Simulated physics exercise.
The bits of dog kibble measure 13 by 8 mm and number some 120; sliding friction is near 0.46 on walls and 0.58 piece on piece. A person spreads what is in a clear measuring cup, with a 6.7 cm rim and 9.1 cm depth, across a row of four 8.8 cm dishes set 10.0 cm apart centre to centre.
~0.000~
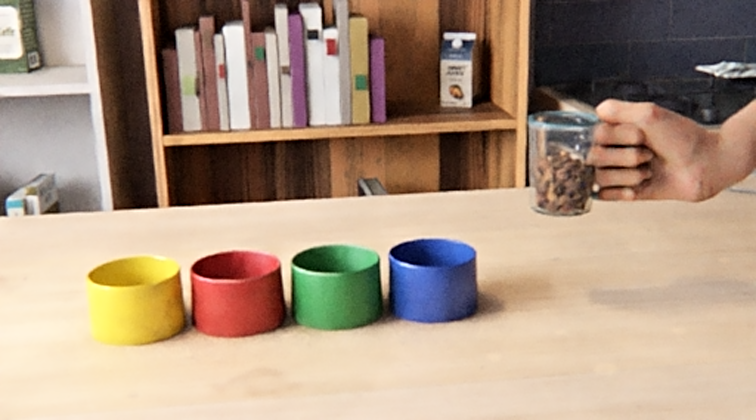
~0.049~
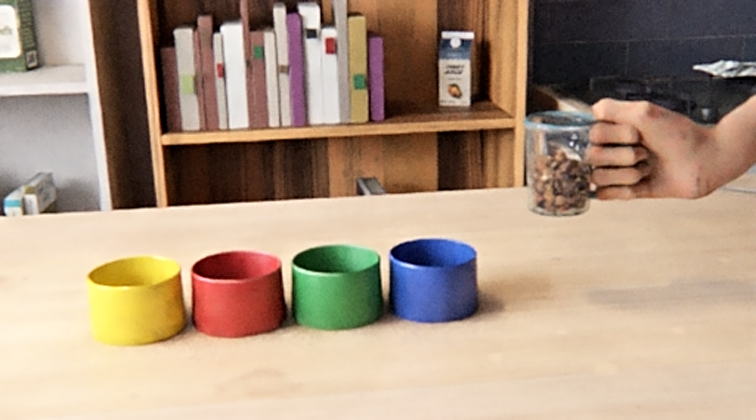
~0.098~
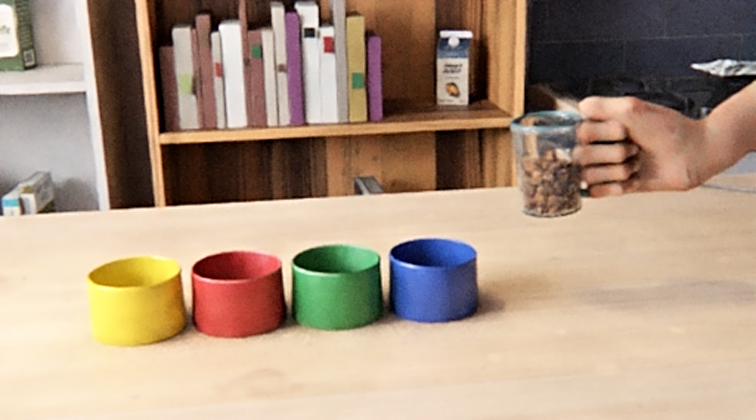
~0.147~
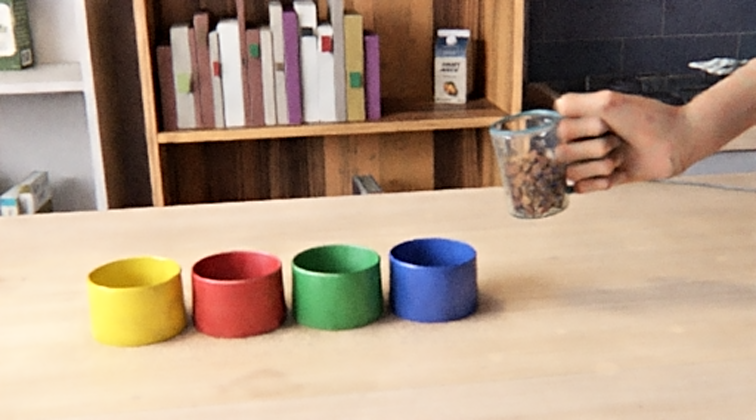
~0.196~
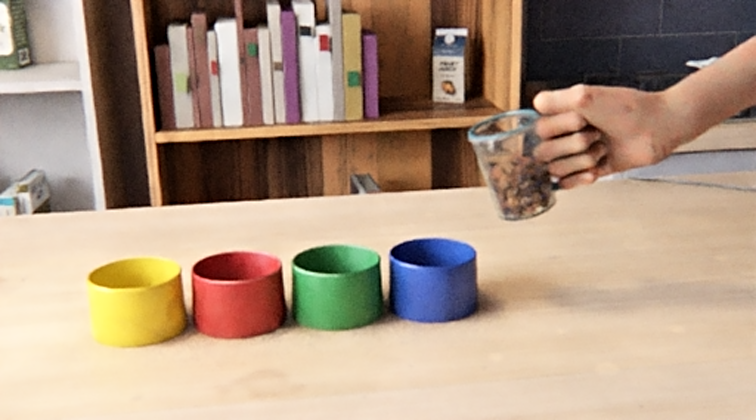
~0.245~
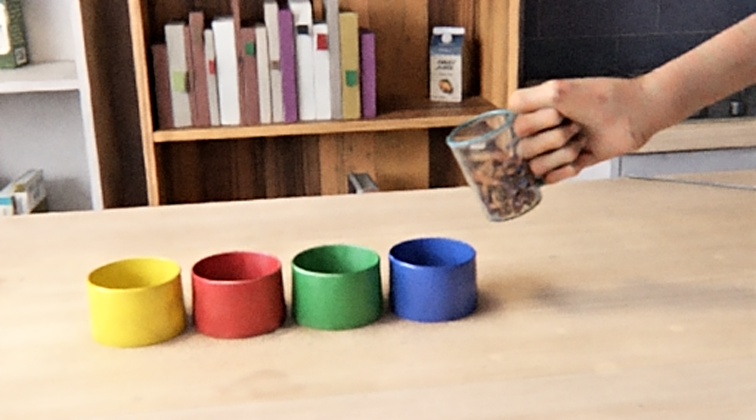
The clip shows a hand holding a clear measuring cup of brown pieces above a table with yellow, red, green and blue dishes in a row; the hand moves the cup a short way left, tilting it partway toward the dishes.
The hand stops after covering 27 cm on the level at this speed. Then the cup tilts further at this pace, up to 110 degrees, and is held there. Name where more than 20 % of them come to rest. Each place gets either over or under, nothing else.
Here is the list: Red over, blue under, green under, yellow under, counter under.
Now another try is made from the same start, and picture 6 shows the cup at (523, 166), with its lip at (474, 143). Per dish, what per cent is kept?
Kept per dish: Red = 80, blue = 0, green = 10, yellow = 0.
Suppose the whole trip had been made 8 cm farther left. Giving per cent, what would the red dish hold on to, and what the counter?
Red 0, counter 0.
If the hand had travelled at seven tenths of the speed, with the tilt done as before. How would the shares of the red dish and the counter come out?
In that case: Red 90, and counter 0.
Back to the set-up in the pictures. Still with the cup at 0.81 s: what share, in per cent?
Close to 100 % of the load.
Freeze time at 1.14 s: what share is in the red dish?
45 %.
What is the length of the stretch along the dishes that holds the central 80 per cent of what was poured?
About 5 cm.
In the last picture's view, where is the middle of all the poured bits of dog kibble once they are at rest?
My guess is close to (239, 302).
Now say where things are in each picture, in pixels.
The first frame shows cup at (563, 164), tilt 0 degrees, lip at (531, 121), moved 0.0 cm; middle of the pieces at (556, 178); blue dish at (432, 253); green dish at (335, 259); red dish at (236, 265); yellow dish at (134, 272).
The second frame shows cup at (559, 164), tilt 1 degrees, lip at (527, 122), moved 0.4 cm; middle of the pieces at (553, 179).
The third frame shows cup at (549, 165), tilt 5 degrees, lip at (513, 125), moved 1.4 cm; middle of the pieces at (543, 179).
The fourth frame shows cup at (532, 165), tilt 11 degrees, lip at (493, 130), moved 3.1 cm; middle of the pieces at (528, 181).
The fifth frame shows cup at (515, 166), tilt 17 degrees, lip at (471, 136), moved 4.9 cm; middle of the pieces at (513, 182).
The sixth frame shows cup at (497, 167), tilt 23 degrees, lip at (450, 142), moved 6.7 cm; middle of the pieces at (497, 182); blue dish at (432, 252); green dish at (336, 259); red dish at (236, 266); yellow dish at (134, 274). Its pace works out near 125 degrees a second; the hand travels 36 cm a second.
Then, at 0.58 s, tilt 65 degrees; cup holds 100 %.
After 0.81 s, tilt 94 degrees; cup holds 100 %.
Then, at 1.14 s, tilt 110 degrees; cup holds 50 %, red 45 %.
At rest (2.9 s), red 95 %, blue 0 %, green 0 %, yellow 0 %, counter 0 %, cup 5 %.
